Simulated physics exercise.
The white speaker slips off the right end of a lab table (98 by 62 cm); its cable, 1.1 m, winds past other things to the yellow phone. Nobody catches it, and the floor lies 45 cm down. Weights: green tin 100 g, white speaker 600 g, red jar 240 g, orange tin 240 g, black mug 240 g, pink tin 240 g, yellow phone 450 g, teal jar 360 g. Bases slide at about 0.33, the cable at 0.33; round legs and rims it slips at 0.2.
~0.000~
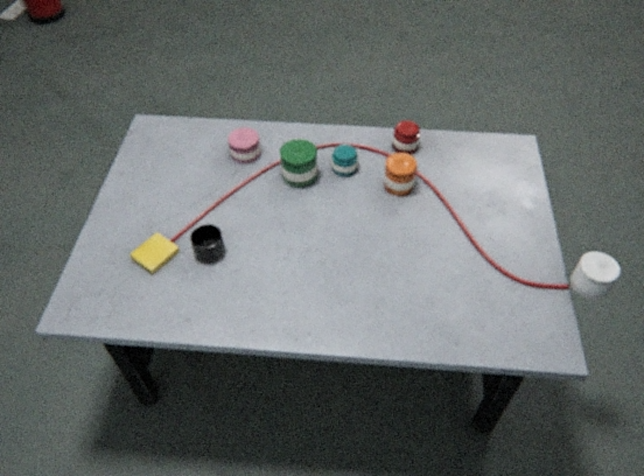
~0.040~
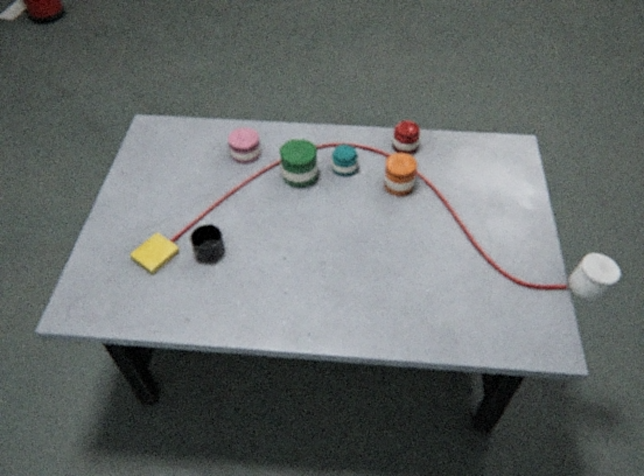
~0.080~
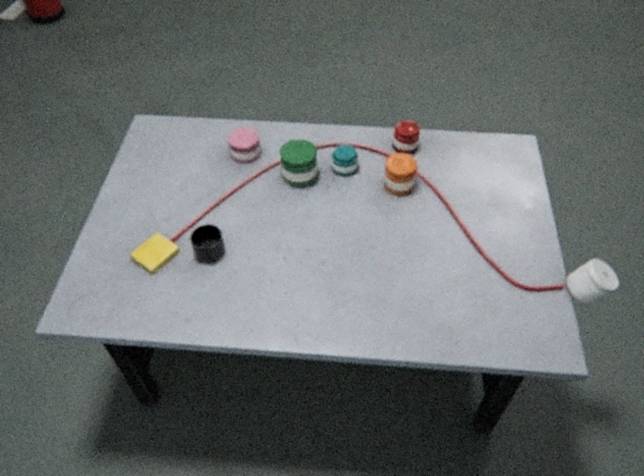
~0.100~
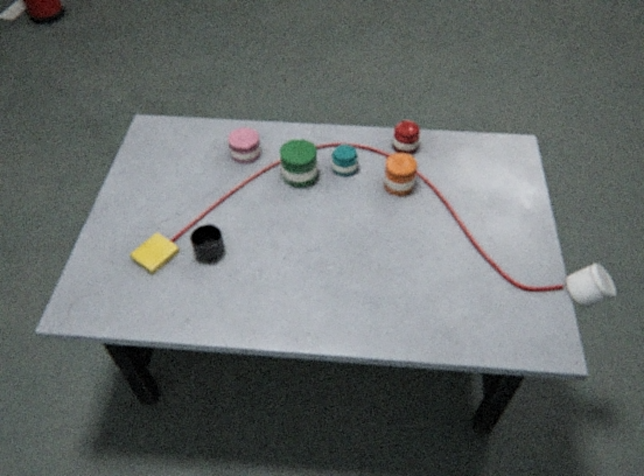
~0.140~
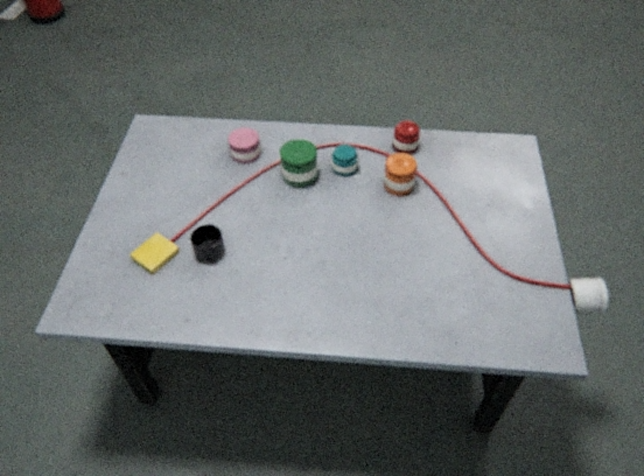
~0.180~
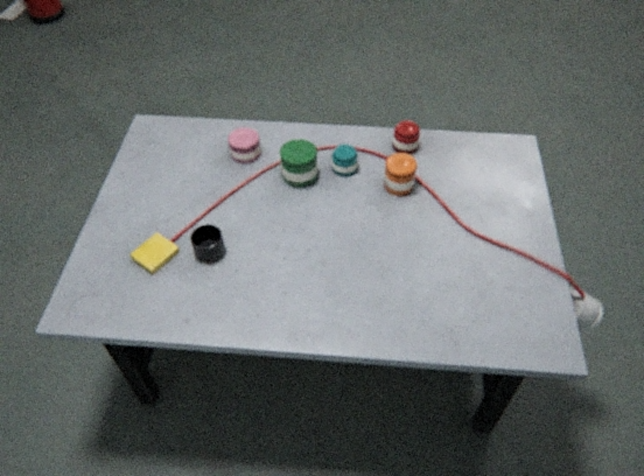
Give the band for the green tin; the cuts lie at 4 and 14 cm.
The green tin ends far away.
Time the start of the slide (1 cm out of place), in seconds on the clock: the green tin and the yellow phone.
About: Green tin 0.26 s, yellow phone 0.28 s.
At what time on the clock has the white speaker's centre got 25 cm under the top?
That is: 0.30 s.
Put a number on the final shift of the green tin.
About: Green tin 25 cm.
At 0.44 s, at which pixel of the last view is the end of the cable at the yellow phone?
Around (210, 227).
By 0.4 s, the cable's tail end at (210, 227); green tin 19 cm off its start, white speaker over the edge, teal jar 10 cm off its start.
By 0.7 s, the cable's tail end at (220, 222); green tin 27 cm off its start, white speaker over the edge, teal jar 14 cm off its start.
By 0.9 s, the cable's tail end at (220, 222); green tin 27 cm off its start at (371, 231), white speaker over the edge, teal jar 14 cm off its start at (359, 195).
By 1.2 s, the cable's tail end at (220, 222); green tin 27 cm off its start, white speaker over the edge, teal jar 14 cm off its start.
By 2.4 s, the cable's tail end at (220, 222); green tin 27 cm off its start at (371, 231), white speaker over the edge, teal jar 14 cm off its start at (359, 196), yellow phone 11 cm off its start at (200, 223).
